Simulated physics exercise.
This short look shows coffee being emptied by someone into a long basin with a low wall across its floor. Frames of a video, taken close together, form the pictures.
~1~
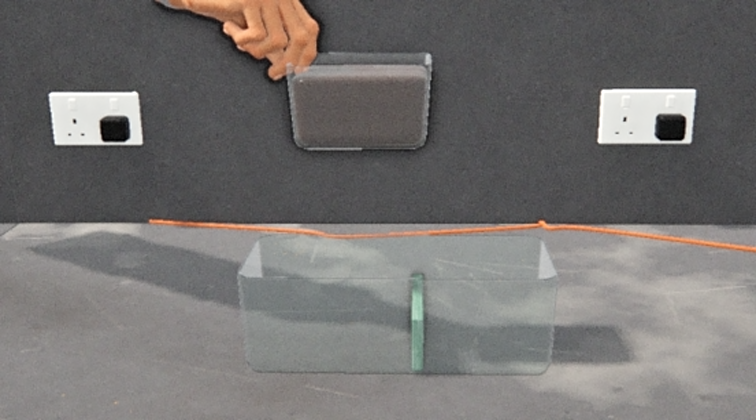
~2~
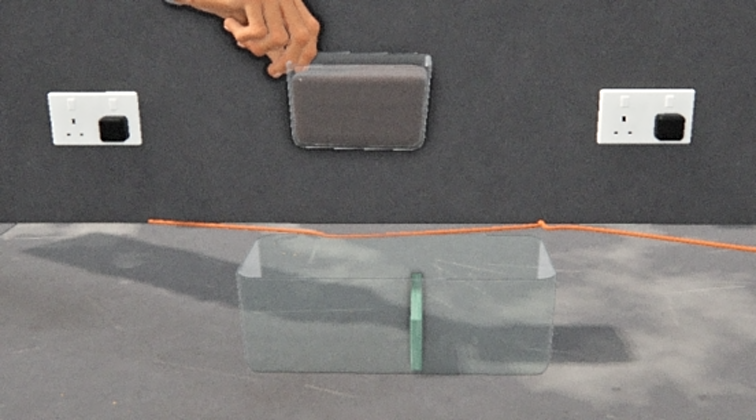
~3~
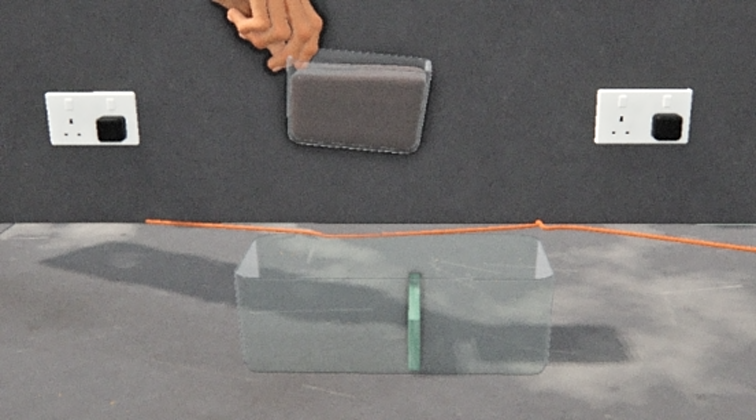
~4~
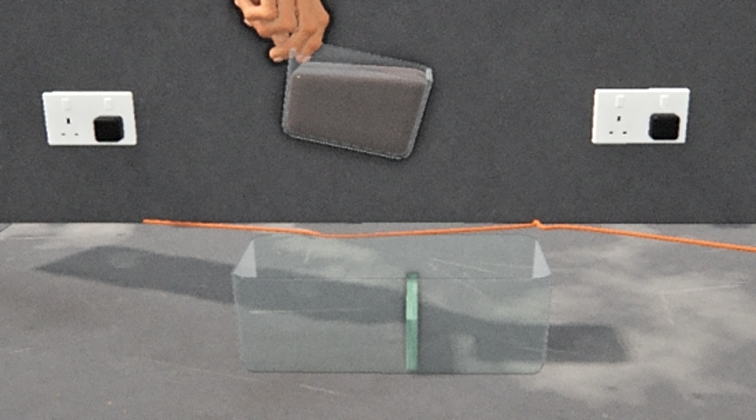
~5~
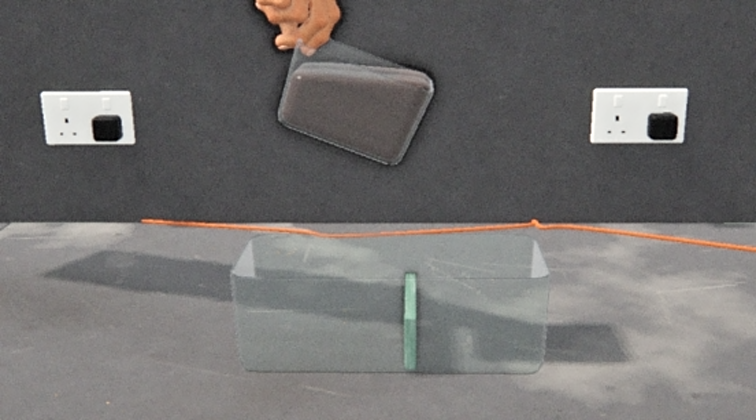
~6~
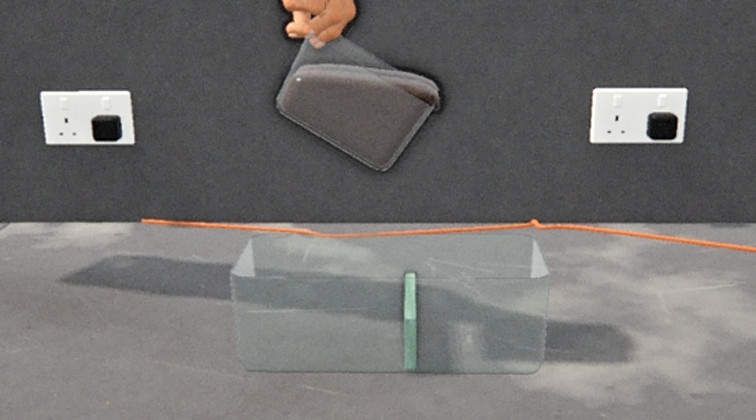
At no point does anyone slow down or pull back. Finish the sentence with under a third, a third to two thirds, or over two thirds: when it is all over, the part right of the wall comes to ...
When it is all over, the part right of the wall comes to over two thirds.
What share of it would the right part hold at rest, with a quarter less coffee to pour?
That works out to some 90 %.
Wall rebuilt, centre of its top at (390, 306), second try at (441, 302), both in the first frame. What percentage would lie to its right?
That'd be about 85 percent for the first and about 80 percent for the other.
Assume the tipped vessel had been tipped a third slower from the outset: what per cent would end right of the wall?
Somewhere near 85 percent.
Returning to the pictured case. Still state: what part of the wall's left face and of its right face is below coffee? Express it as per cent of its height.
Roughly 0 left of the wall, roughly 70 right of it.
A moment on, the tilt is 91° and 30 per cent is still to pour, 0 is left of the wall and 19 right of it.
Next, the tilt is 99° and 7 per cent is still to pour, 1 is left of the wall and 74 right of it.
Then the tilt is 99° and 2 per cent is still to pour, 3 is left of the wall and 85 right of it.
Later the tilt is 99° and 0 per cent is still to pour, 4 is left of the wall and 88 right of it.
At rest 4 per cent lies left of the wall, 88 right of it and 8 outside.
